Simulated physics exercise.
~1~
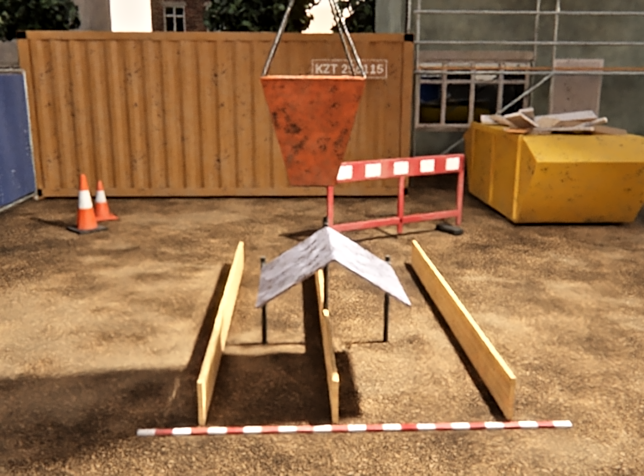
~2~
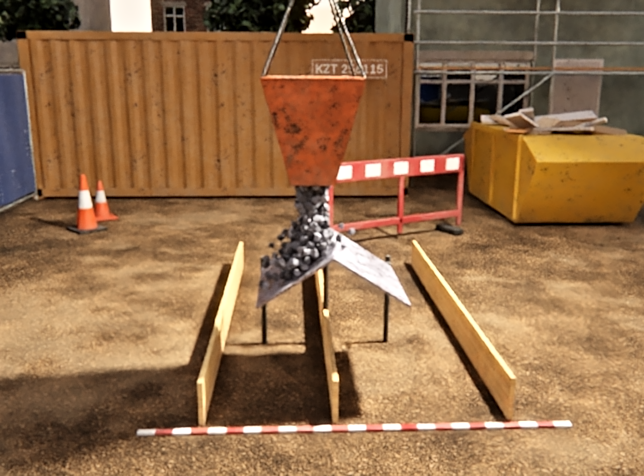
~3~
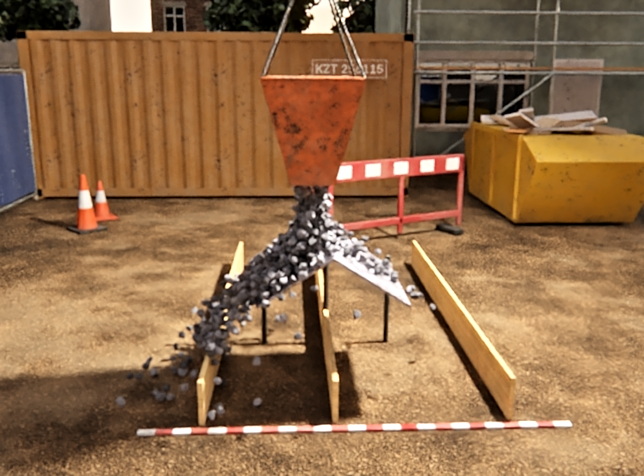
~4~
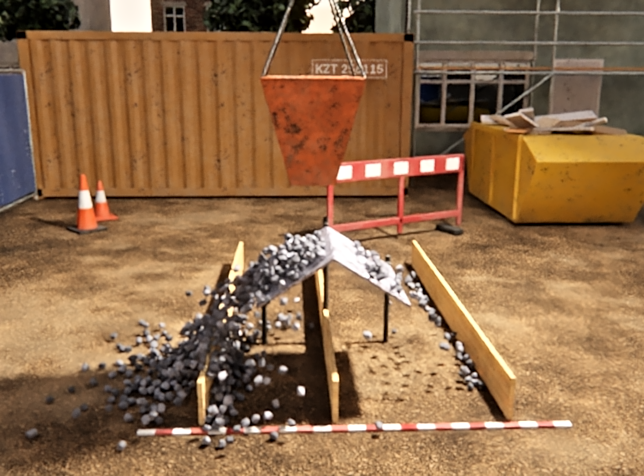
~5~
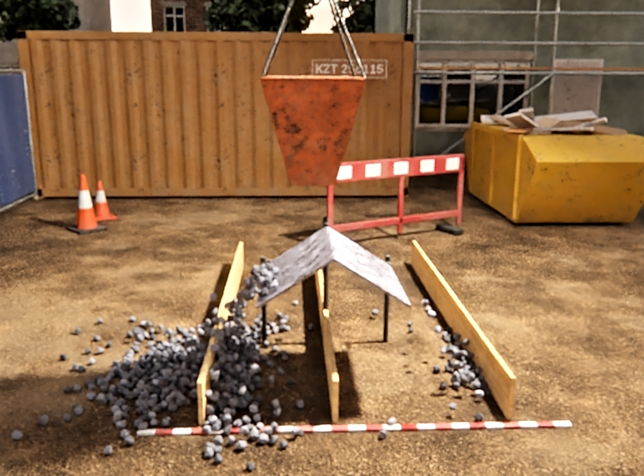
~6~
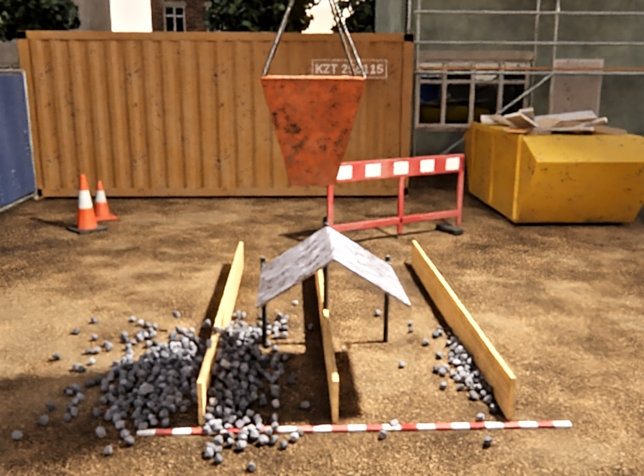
We see an orange skip hanging above a peaked steel roof as grey stones pour from its bottom and slide mostly down the left slope. They settle in heaps in the left bay and beyond its plank, with a smaller scatter in the right bay.
